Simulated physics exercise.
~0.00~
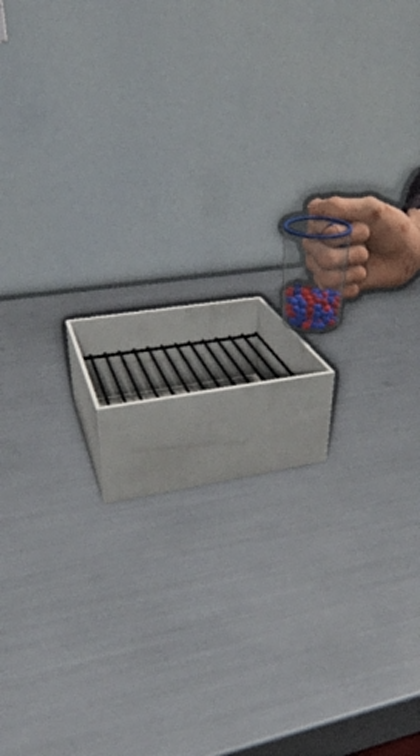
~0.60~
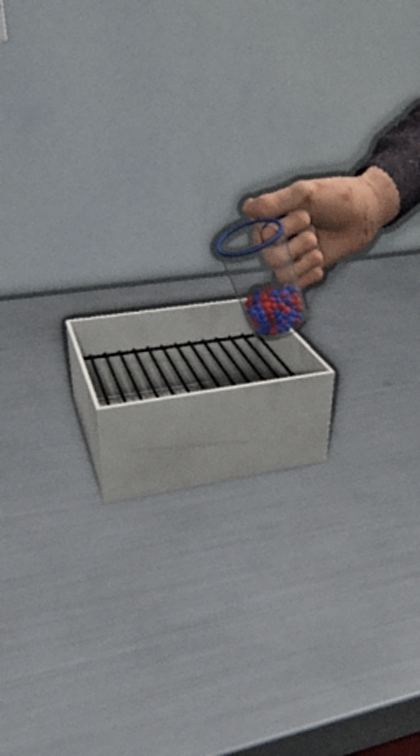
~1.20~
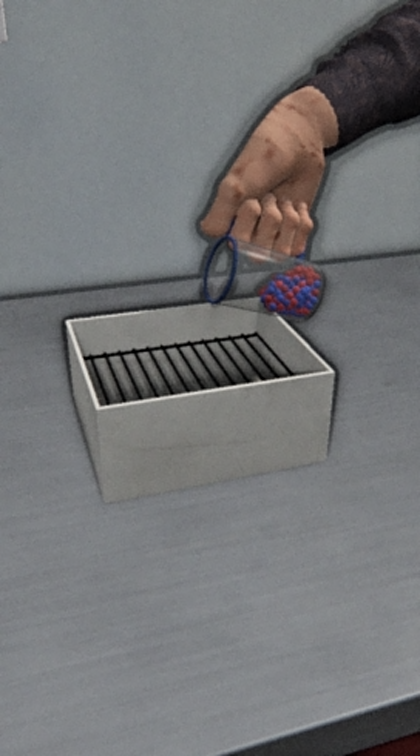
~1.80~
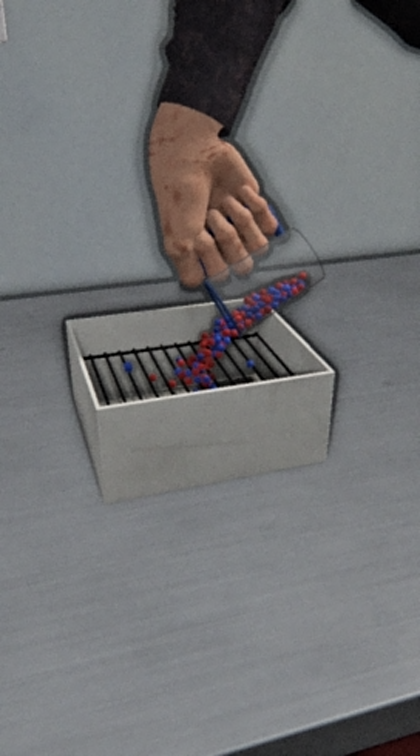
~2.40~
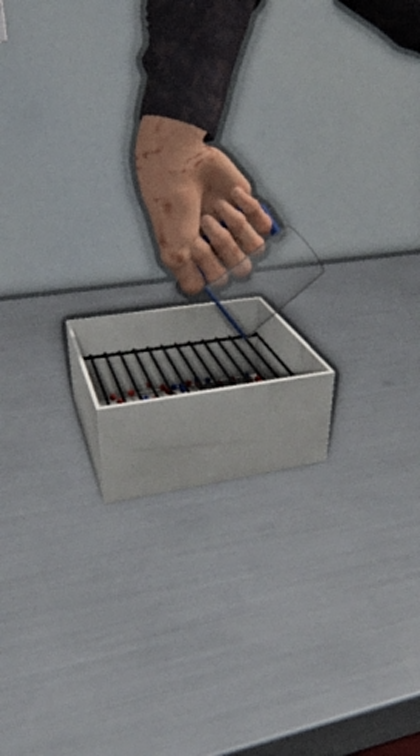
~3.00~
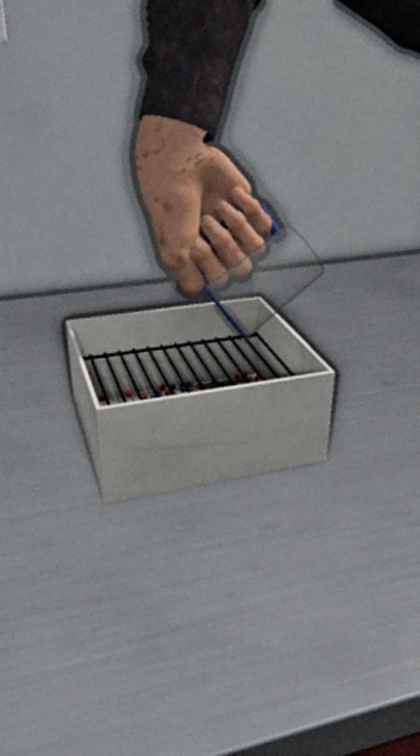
At the start, a hand at the right holds a clear cup with a blue rim, partly filled with small red and blue beads, beside an open pale box with a dark wire rack inside. The hand moves left and leans the cup toward the box, then tips it onto its side with the beads still inside. As the cup tilts further, the beads pour out in a mixed stream onto the wires, and many drop through. The cup empties and stays tipped over the box. In the end, all the red and blue beads lie under the rack.
